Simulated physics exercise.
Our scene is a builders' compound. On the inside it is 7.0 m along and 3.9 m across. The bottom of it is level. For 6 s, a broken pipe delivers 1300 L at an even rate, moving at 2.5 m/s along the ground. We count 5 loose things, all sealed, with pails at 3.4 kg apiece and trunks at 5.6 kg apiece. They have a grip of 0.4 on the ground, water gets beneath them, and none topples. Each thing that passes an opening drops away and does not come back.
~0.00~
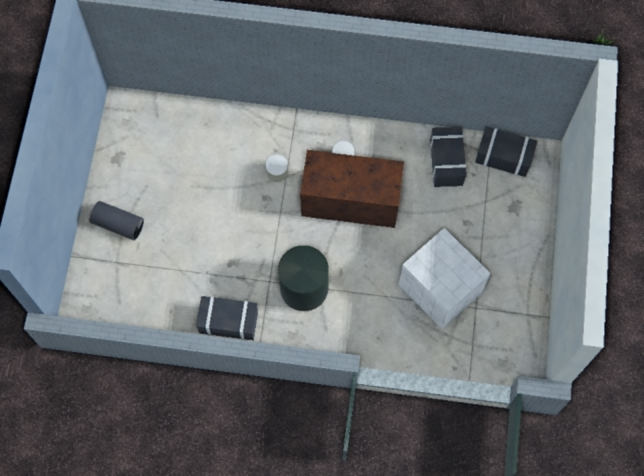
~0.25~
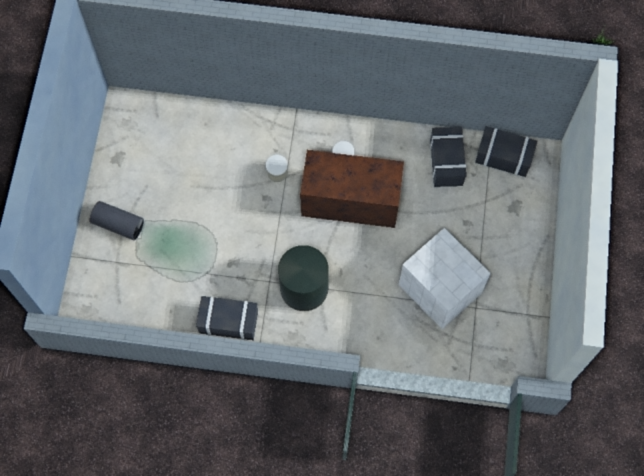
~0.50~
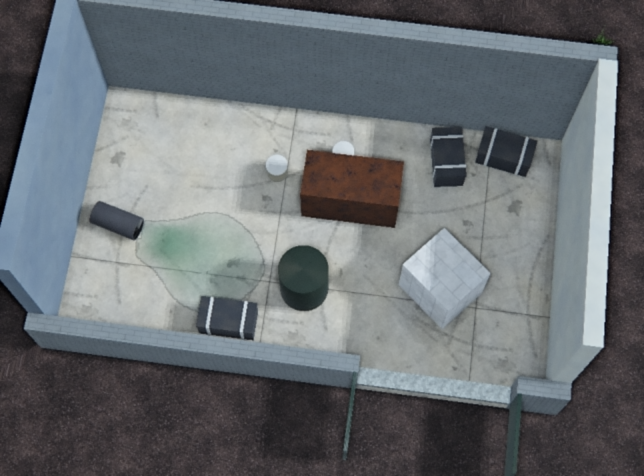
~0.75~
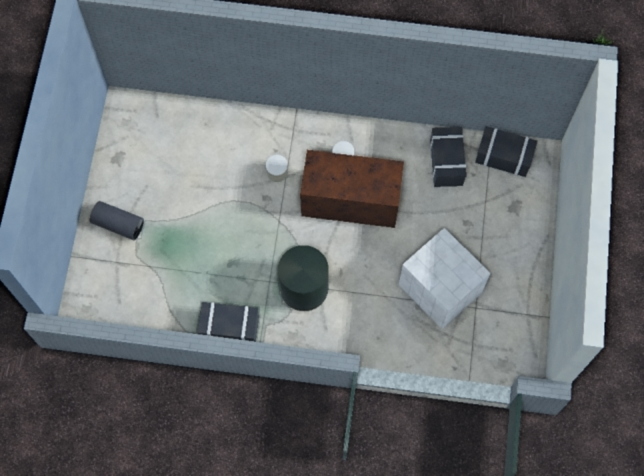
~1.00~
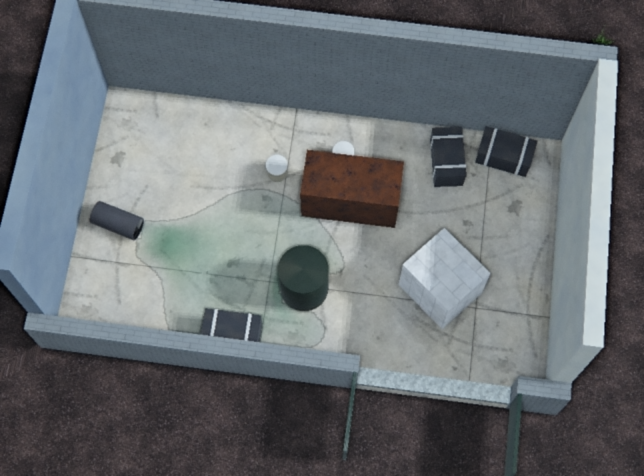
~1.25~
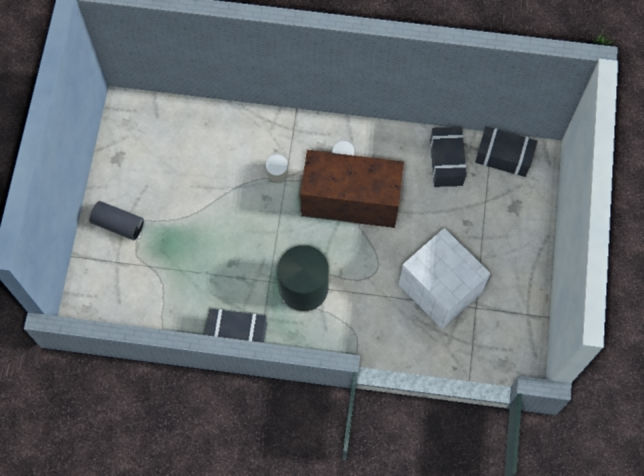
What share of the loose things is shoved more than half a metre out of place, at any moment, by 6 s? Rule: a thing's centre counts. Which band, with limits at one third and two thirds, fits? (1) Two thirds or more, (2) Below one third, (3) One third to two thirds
Option 2: Below one third.
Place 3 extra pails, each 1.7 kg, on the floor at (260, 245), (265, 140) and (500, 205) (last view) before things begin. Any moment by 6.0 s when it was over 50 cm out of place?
In that order: Crosses the line, then stays inside the line, then crosses the line.
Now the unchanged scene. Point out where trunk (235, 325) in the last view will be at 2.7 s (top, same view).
Around (302, 326).
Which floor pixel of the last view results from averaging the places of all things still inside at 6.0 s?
Somewhere near (406, 196).
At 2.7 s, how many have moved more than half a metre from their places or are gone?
Result: 1.
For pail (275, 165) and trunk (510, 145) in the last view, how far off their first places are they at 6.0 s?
Log: Item 1 = 20 cm; item 2 = 30 cm.
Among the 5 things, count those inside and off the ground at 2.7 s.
It comes to 1 of them.
After 1.8 s 0 of 5 are over 50 cm from their spots; 1 afloat.
After 2.7 s 1 of 5 are over 50 cm from their spots; 1 afloat.
After 4.2 s 1 of 5 are over 50 cm from their spots; 1 afloat.
After 6.0 s 1 of 5 are over 50 cm from their spots, and 1 have been at some point; 3 afloat.
